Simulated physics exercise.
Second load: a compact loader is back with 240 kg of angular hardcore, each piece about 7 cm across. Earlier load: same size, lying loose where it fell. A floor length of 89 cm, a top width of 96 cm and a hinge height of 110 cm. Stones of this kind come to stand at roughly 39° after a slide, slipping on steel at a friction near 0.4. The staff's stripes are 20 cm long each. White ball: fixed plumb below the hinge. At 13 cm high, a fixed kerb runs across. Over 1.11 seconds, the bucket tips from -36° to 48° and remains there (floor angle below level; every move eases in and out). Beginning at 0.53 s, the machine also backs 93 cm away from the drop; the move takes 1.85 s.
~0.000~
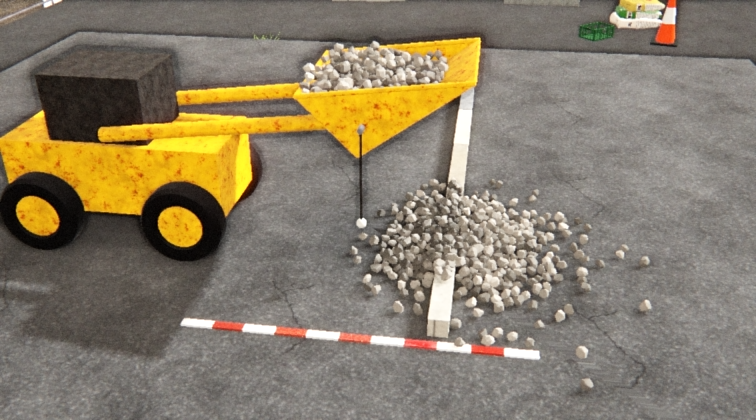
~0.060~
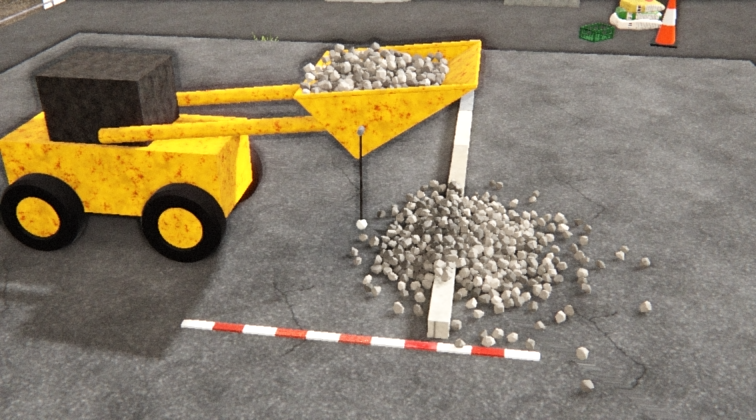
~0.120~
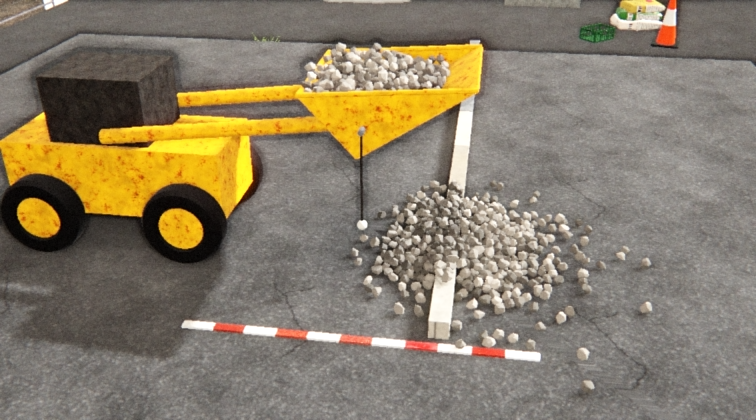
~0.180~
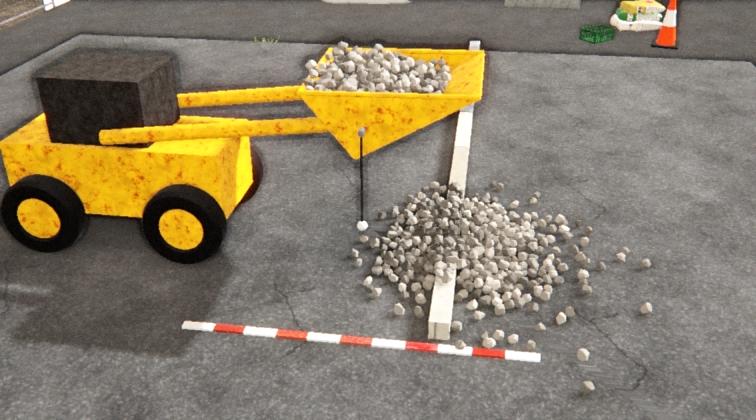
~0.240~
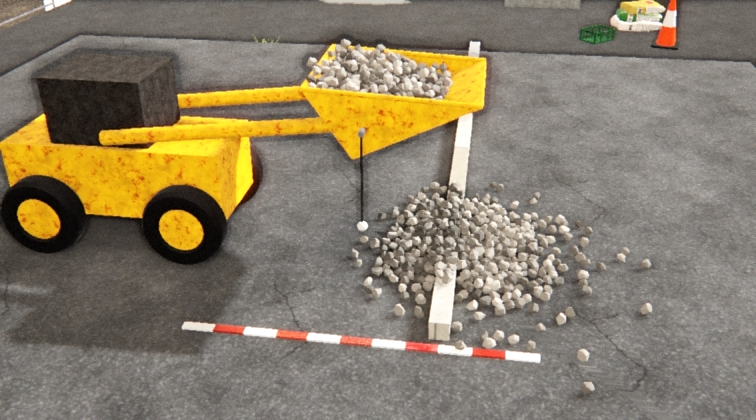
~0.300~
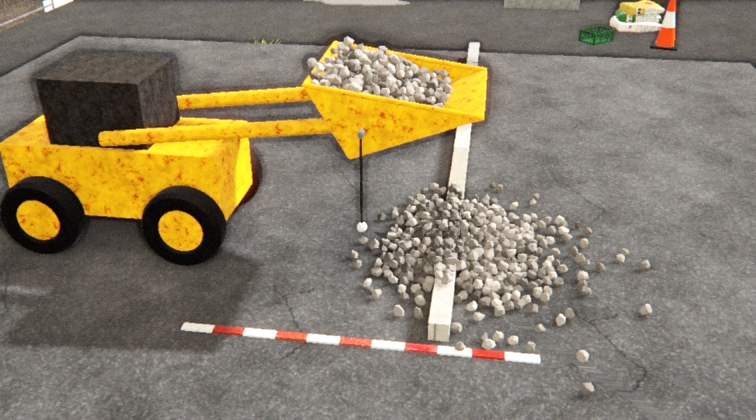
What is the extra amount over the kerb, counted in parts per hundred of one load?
Close to 12 parts in a hundred.
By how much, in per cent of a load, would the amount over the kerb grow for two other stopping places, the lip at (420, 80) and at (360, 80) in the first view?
The first would add around 0 per cent, the second around 0 per cent.
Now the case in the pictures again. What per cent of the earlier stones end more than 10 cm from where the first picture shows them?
Close to 0 in a hundred of them.
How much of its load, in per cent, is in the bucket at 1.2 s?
Roughly 30 per cent remains inside.
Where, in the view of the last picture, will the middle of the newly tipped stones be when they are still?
(407, 230).
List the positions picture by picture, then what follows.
In the first picture, the bucket is at -36°, its lip at (475, 84); the top of the load is at (378, 56). The earlier load is highest near (449, 211), 25 cm above ground level, 43 % on this side of the kerb, 57 % over the kerb.
In the second picture, the bucket is at -35°, its lip at (476, 86); the top of the load is at (378, 57); the stones move at 0.1 m/s on average.
In the third picture, the bucket is at -33°, its lip at (478, 91); the top of the load is at (380, 58); the stones move at 0.2 m/s on average.
In the fourth picture, the bucket is at -30°, its lip at (480, 98); the top of the load is at (376, 56); the stones move at 0.2 m/s on average.
In the fifth picture, the bucket is at -26°, its lip at (482, 107); the top of the load is at (351, 54); the stones move at 0.3 m/s on average.
In the sixth picture, the bucket is at -21°, its lip at (483, 118); the top of the load is at (349, 51); the stones move at 0.3 m/s on average.
After 0.8 s the floor is at 35°; in per cent of one load, 100 in the bucket, 43 on this side of the kerb, 57 over the kerb; the foremost stones are at (610, 255).
After 1.2 s the floor is at 48°; in per cent of one load, 30 in the bucket, 110 on this side of the kerb, 60 over the kerb; the foremost stones are at (610, 255).
After 2.8 s the floor is at 48°; in per cent of one load, 0 in the bucket, 131 on this side of the kerb, 69 over the kerb; the foremost stones are at (610, 255).
After 5.3 s the floor is at 48°; in per cent of one load, 0 in the bucket, 131 on this side of the kerb, 69 over the kerb; the foremost stones are at (610, 255). Net gain over the kerb, 12.
